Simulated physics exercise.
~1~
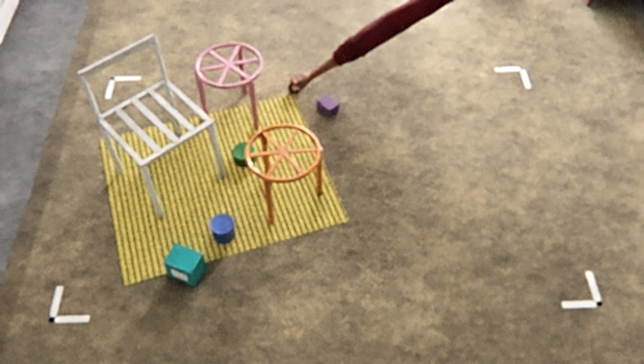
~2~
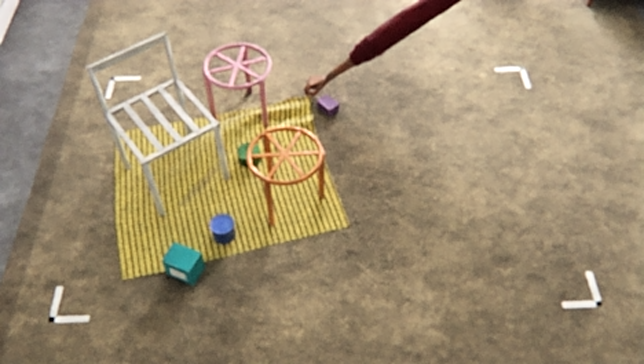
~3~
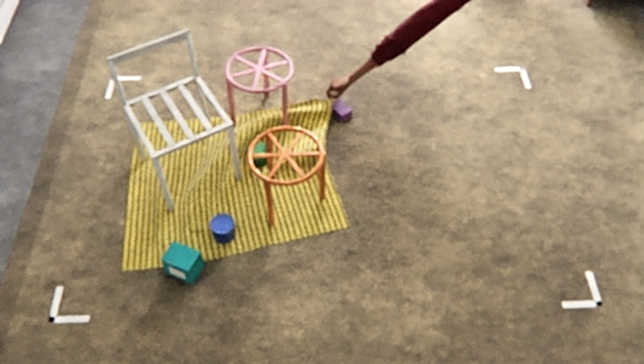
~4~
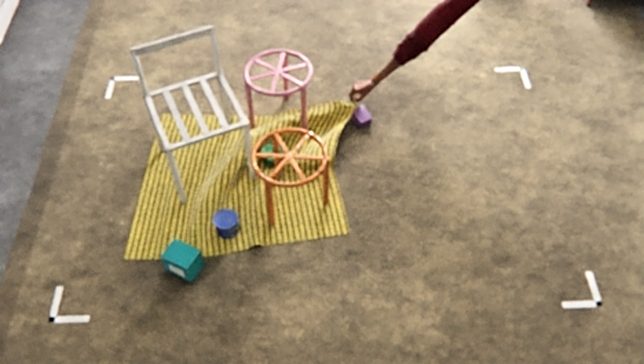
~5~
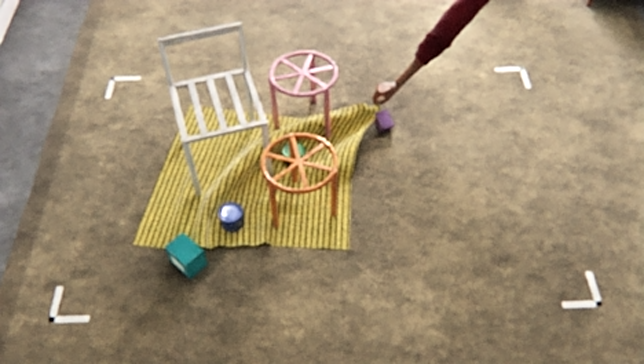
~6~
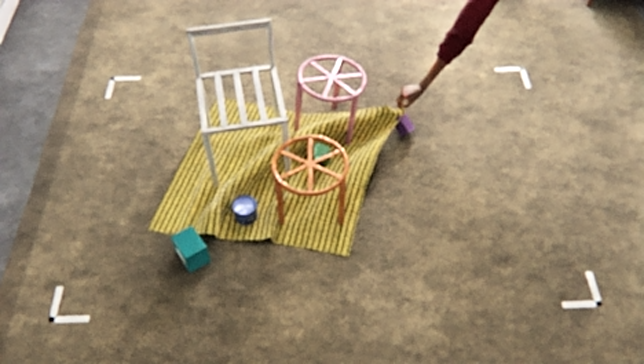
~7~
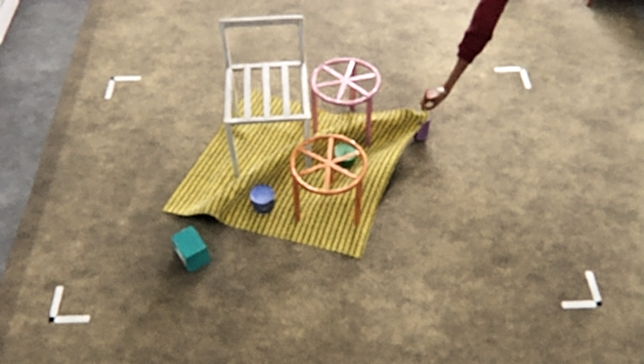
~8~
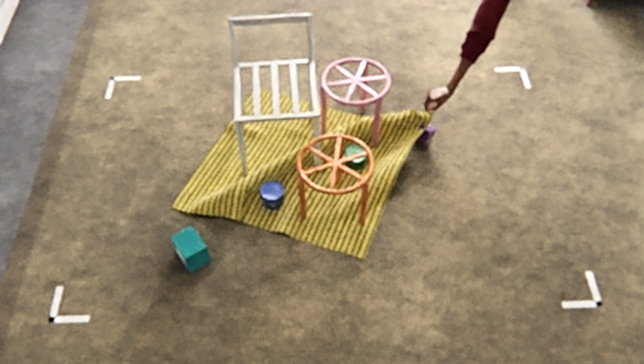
Yellow mat dragged rightward by a hand at its corner, carrying chair, stools, tub and bucket along, leaving the teal carton behind.
